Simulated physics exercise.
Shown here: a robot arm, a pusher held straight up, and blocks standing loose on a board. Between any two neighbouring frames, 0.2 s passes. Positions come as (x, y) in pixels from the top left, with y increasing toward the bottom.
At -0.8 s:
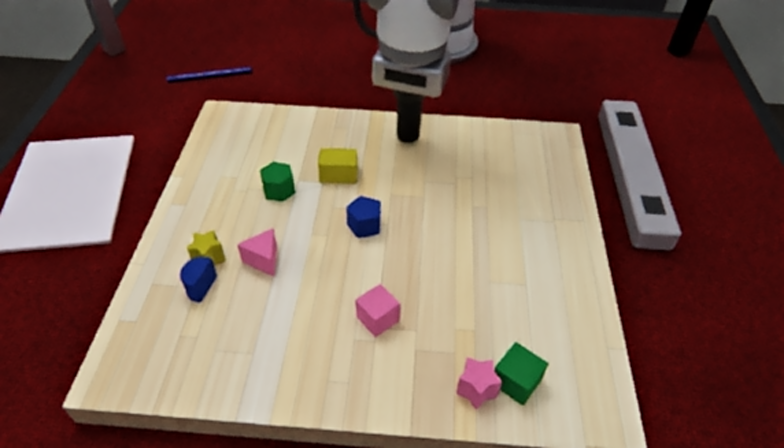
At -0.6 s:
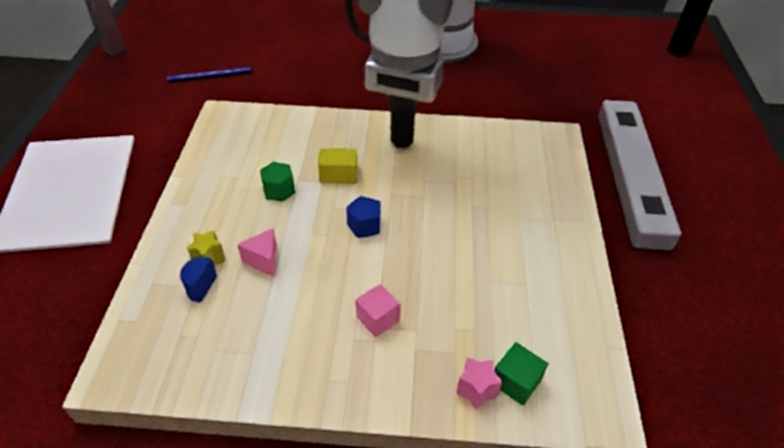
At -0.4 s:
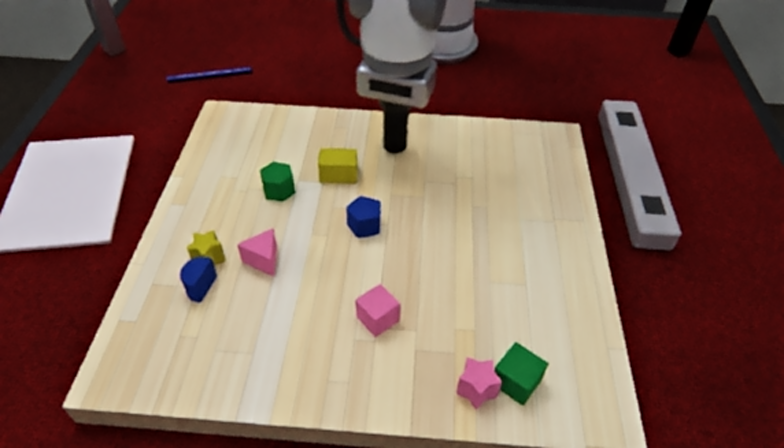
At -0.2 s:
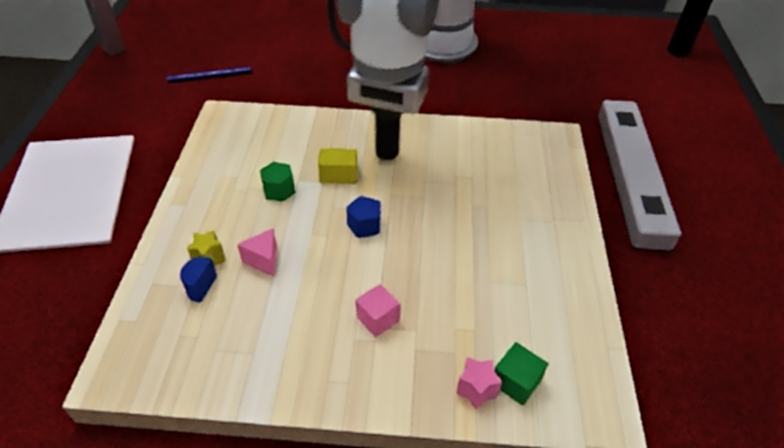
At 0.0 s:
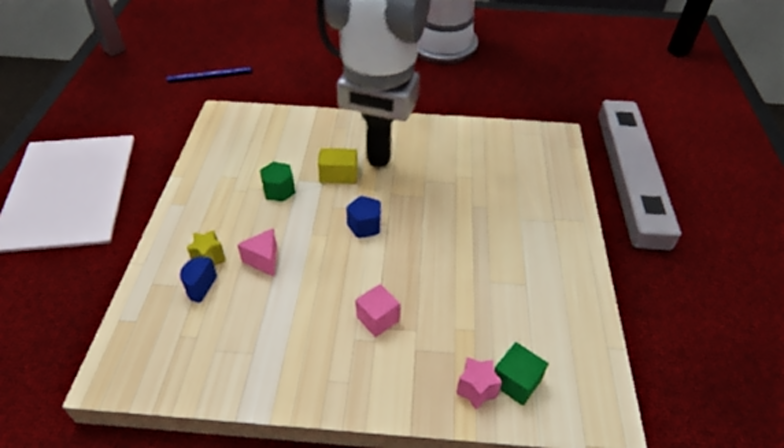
Robot arm sliding its black upright pusher slowly down and left across a wooden board, the scattered coloured blocks staying still.
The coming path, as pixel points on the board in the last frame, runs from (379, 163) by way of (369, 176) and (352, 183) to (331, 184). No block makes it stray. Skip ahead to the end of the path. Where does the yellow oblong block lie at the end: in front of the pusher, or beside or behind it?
I believe the yellow oblong block keeps its place ahead of the pusher.
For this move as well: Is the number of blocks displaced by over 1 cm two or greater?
My answer is no.
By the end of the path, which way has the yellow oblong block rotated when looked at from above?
Seen from overhead, it turns clockwise.
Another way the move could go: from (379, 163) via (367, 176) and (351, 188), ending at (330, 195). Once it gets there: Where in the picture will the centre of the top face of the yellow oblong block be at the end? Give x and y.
(313, 158)
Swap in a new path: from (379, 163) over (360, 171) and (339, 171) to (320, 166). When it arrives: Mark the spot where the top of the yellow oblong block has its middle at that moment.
Somewhere near (291, 161).
The first path, step by step. Halfway along, pusher (361, 176); yellow oblong block (329, 158), turned 15° clockwise.
At the end, pusher (330, 179); green hexagon not moved; yellow oblong block (301, 156), turned 35° clockwise.
